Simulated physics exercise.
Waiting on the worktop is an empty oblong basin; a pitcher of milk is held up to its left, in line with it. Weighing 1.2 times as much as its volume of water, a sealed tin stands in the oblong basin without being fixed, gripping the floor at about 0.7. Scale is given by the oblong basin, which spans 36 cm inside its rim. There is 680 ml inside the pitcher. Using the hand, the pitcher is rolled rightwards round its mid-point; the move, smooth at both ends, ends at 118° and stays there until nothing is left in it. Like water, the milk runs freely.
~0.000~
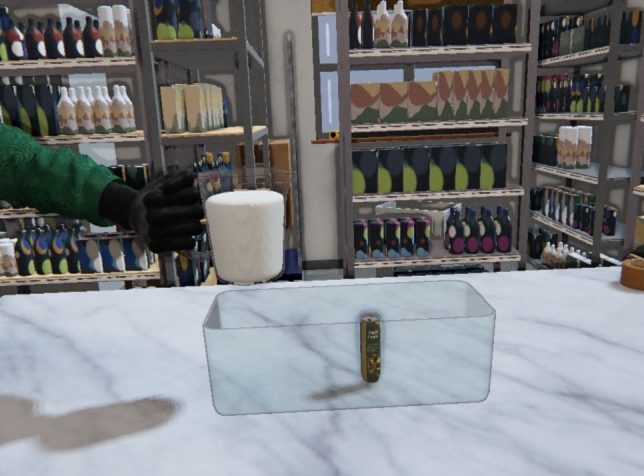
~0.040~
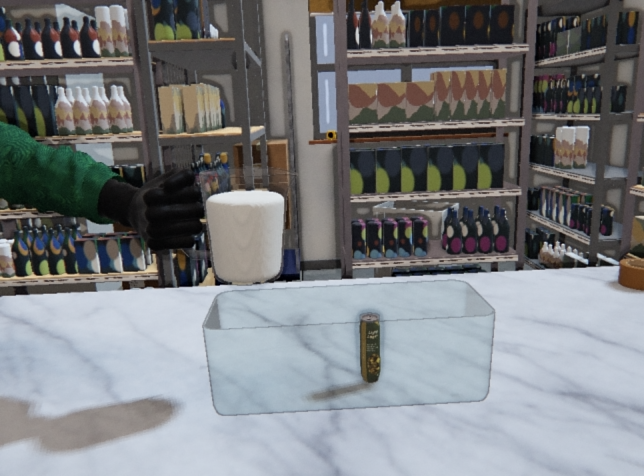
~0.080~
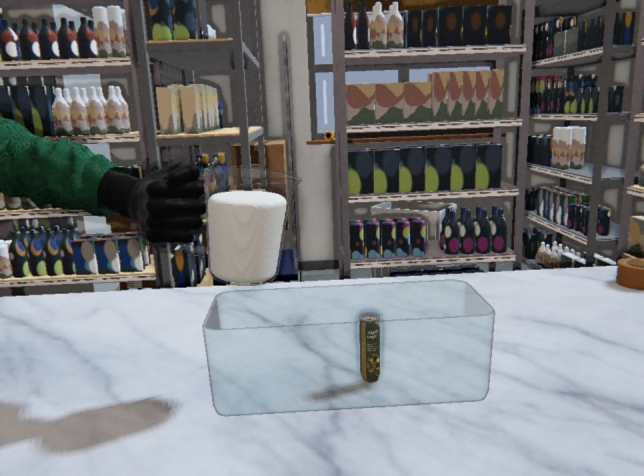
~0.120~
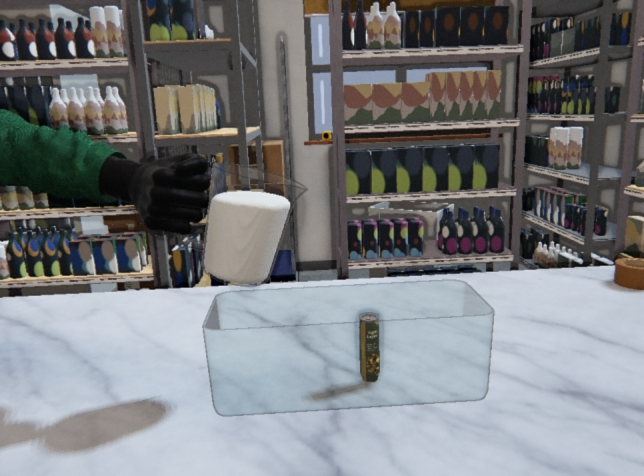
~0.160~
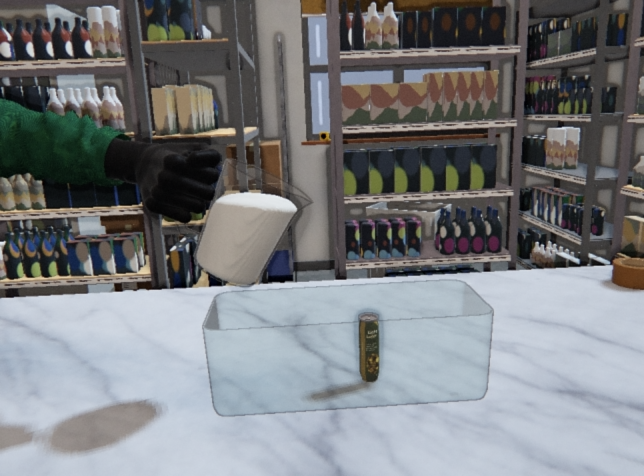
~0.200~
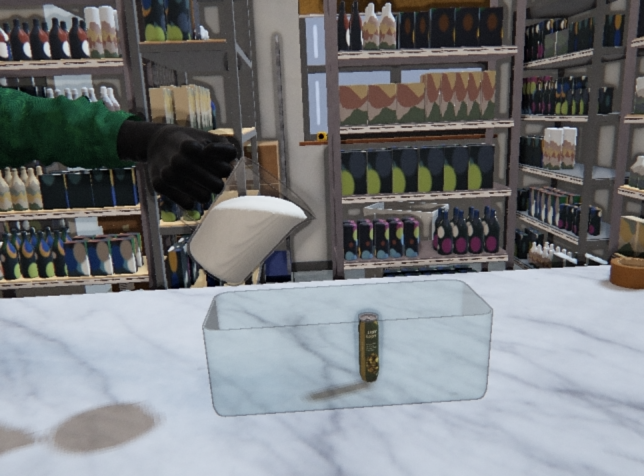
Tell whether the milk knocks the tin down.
The milk knocks it down.
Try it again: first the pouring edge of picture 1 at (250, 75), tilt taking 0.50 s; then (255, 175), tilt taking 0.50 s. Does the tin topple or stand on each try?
In the first try it remains standing; in the second it remains standing.
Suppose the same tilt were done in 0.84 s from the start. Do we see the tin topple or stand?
Result: Tin tipped over.
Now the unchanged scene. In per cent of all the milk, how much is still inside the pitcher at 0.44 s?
Roughly 48 per cent.
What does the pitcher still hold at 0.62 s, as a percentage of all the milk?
About 7 % is still there.
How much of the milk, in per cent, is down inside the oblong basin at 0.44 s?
32 %, give or take.
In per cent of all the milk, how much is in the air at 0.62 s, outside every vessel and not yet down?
About 7 per cent.
By 0.44 s the tilt is 114° and 48 per cent is still to pour; the tin stands where it began.
By 0.62 s the tilt is 118° and 7 per cent is still to pour; the tin leans 30°.
By 0.80 s the tilt is 118° and 0 per cent is still to pour; the tin lies on its side.
By 1.00 s the tilt is 118° and 0 per cent is still to pour; the tin lies on its side.
At rest the tin lies on its side.
